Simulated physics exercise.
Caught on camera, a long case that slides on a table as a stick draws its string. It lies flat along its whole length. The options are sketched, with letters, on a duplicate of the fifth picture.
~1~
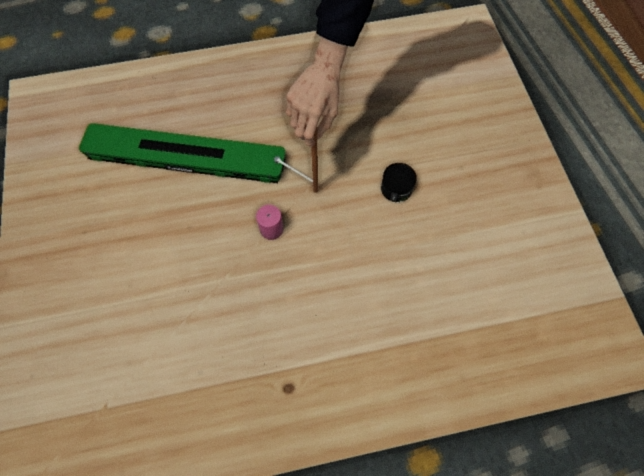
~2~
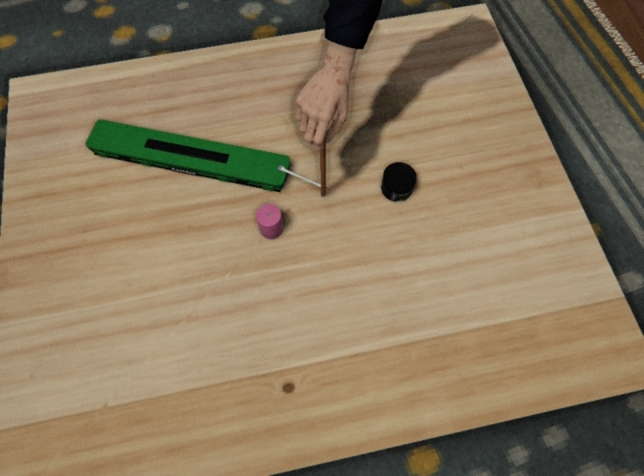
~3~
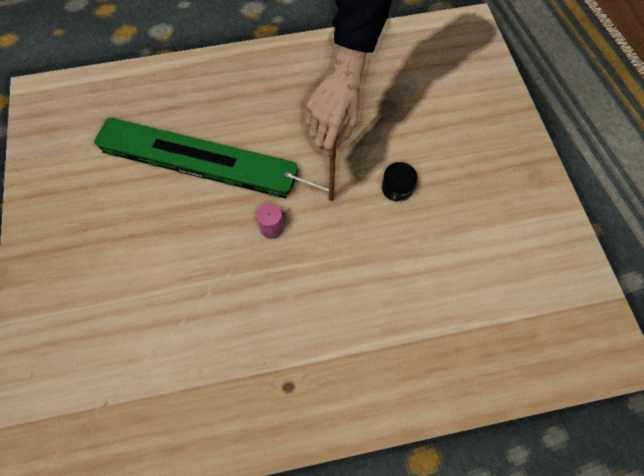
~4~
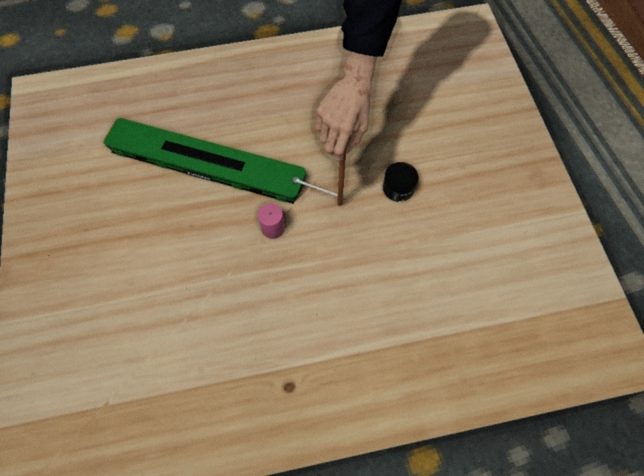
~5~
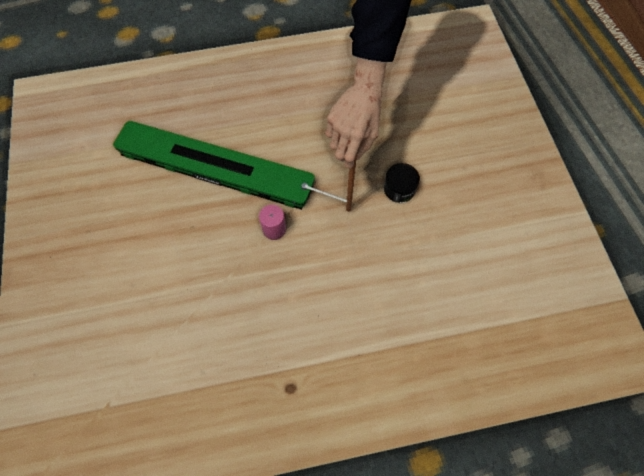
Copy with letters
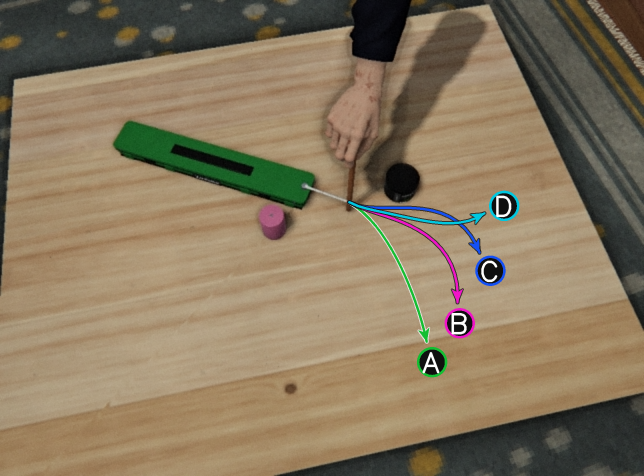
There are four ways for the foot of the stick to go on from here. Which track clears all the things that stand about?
Pull along B.
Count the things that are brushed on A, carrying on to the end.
In all, one.
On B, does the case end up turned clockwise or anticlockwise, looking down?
Clockwise.
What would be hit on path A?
It meets the pink candle.
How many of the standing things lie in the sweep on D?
It touches one.
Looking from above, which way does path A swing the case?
On that path, clockwise.
On the marked copy, A from (349, 202) via (400, 266) to (427, 342); B from (349, 202) via (427, 235) to (458, 302); C from (349, 202) via (423, 209) to (480, 253); D from (349, 202) via (422, 220) to (484, 213).
Following B. Soon after the start, foot of the stick (403, 224), middle of the case (262, 177).
Later, foot of the stick (449, 261), middle of the case (309, 196).
In the end, foot of the stick (456, 310), middle of the case (331, 214); nothing has been touched.
As for the rest, A meets the pink candle; C meets the black tub; D meets the black tub.
